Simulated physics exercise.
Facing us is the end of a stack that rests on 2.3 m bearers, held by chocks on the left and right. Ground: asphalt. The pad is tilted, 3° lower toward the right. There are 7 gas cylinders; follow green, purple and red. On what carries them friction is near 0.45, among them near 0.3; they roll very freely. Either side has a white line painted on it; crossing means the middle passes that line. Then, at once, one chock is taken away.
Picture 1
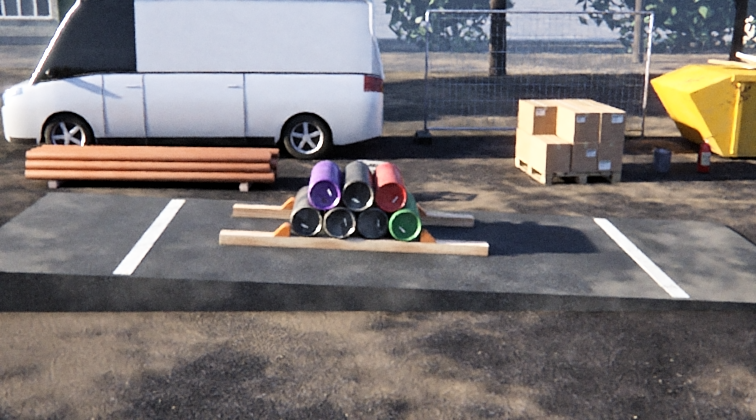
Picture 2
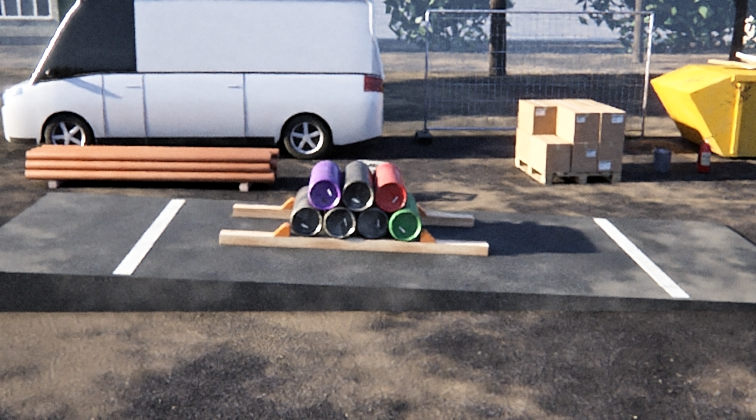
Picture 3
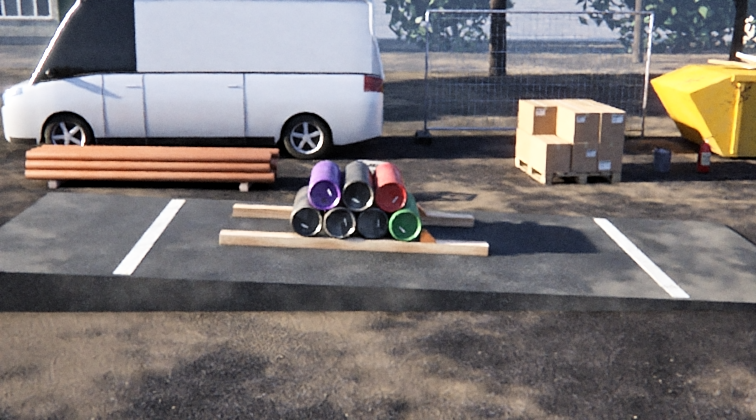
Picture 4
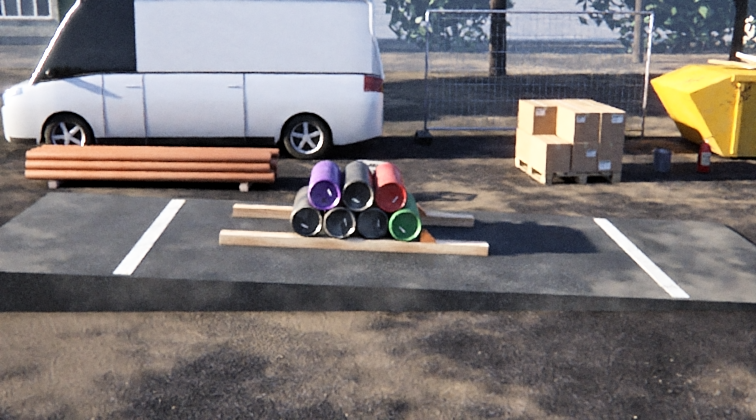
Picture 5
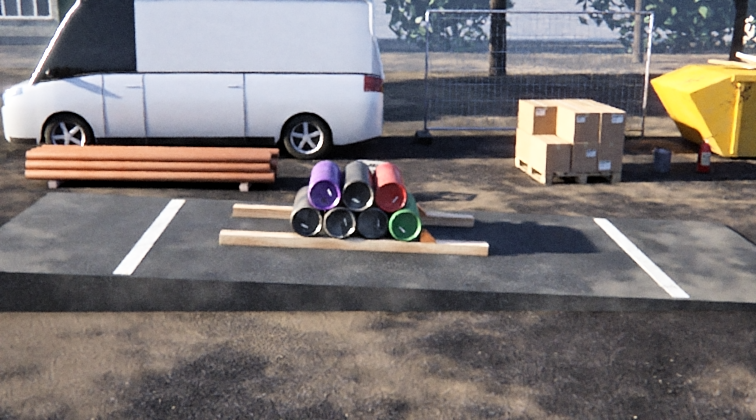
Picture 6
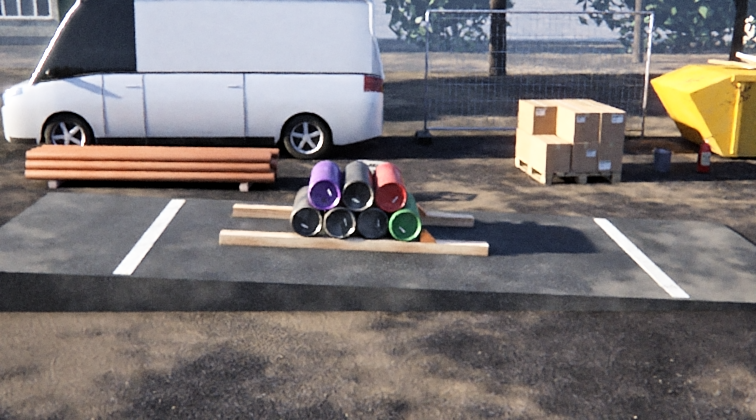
In this clip, a stack of seven gas cylinders, including green, purple and red ones, rests on wooden bearers between two white lines; the left chock is taken away, and the cylinders show no visible movement.
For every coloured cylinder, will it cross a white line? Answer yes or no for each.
Green - no, purple - no, red - no.
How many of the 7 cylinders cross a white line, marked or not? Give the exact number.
Counted up, it is 0.
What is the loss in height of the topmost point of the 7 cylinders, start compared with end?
About 0 cm.
Then, 0.4 s after the last picture, green is on the bearers, 70 cm from the bearers' right end; purple is up on others, 85 cm from the bearers' left end; red is up on others, 85 cm from the bearers' right end; 0 of 7 have crossed.
At rest (0.8 s after the last picture), green is on the bearers, 70 cm from the bearers' right end; purple is up on others, 85 cm from the bearers' left end; red is up on others, 85 cm from the bearers' right end; 0 of 7 have crossed.
